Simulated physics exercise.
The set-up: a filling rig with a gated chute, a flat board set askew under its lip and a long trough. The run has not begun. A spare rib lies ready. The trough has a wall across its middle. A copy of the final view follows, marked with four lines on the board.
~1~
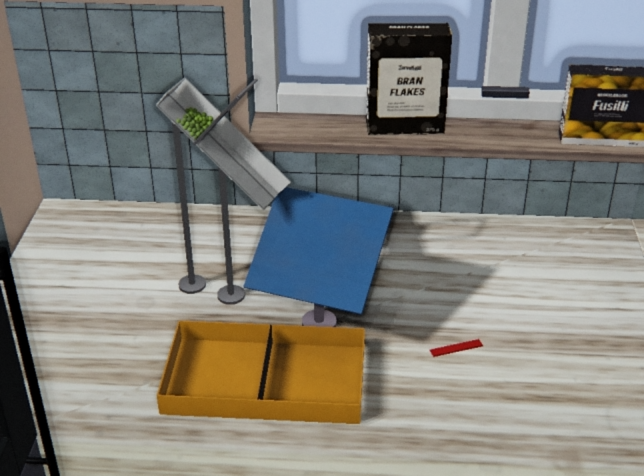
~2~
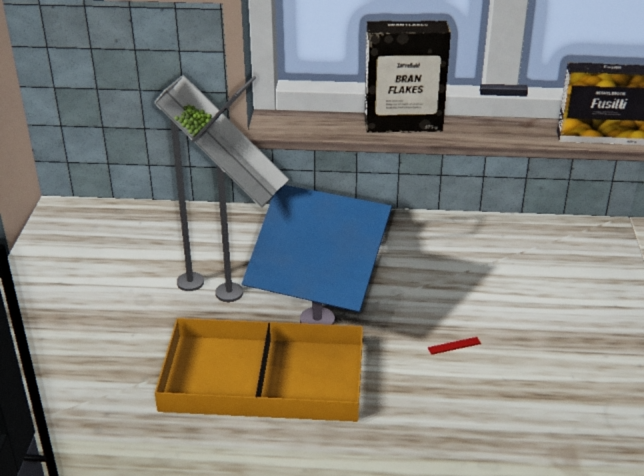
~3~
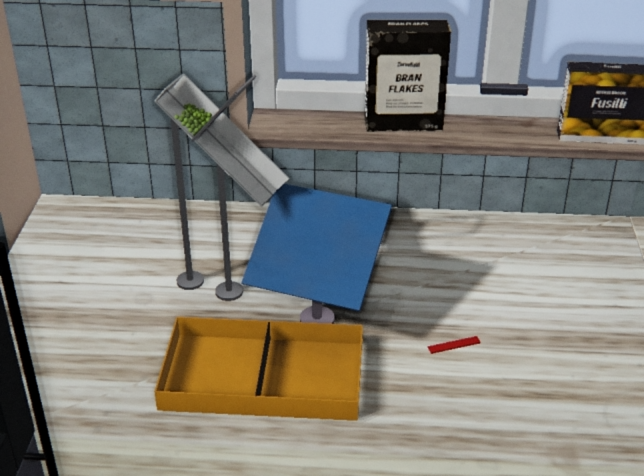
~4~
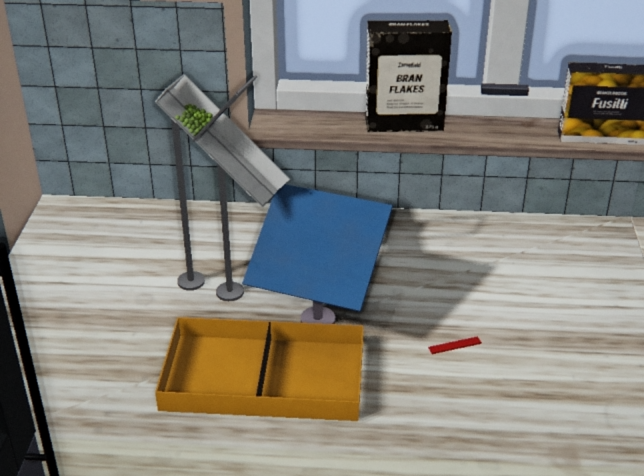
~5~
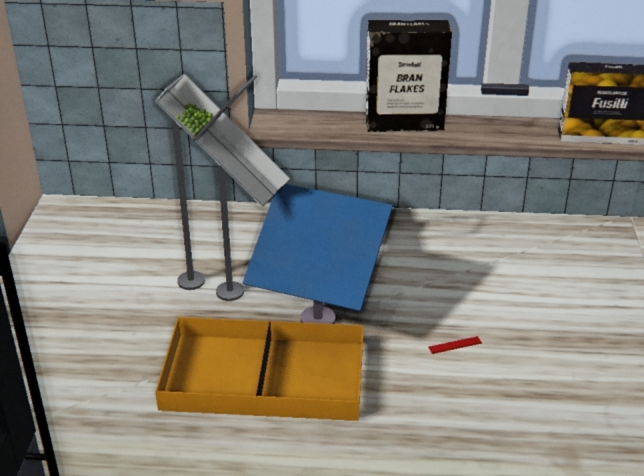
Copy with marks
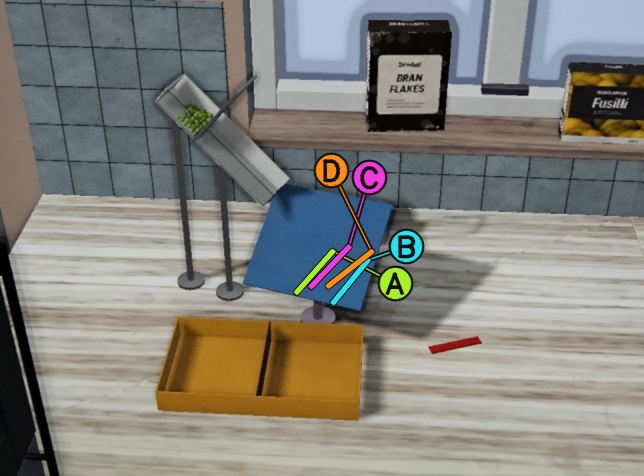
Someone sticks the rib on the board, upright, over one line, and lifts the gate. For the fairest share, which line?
Choose A.
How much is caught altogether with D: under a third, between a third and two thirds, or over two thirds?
Line D gives over two thirds.
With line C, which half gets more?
The right half.
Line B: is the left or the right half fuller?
Right.
On the marked copy, line A from (332, 251) to (296, 292); line B from (368, 260) to (333, 302); line C from (348, 247) to (311, 286); line D from (371, 251) to (328, 286).
With A, of what is caught, close to half in the left half, close to half in the right.
With B, of what is caught, none at all in the left half, the whole lot in the right.
With C, of what is caught, a small share in the left half, all but a few in the right.
With D, of what is caught, none at all in the left half, the whole lot in the right.
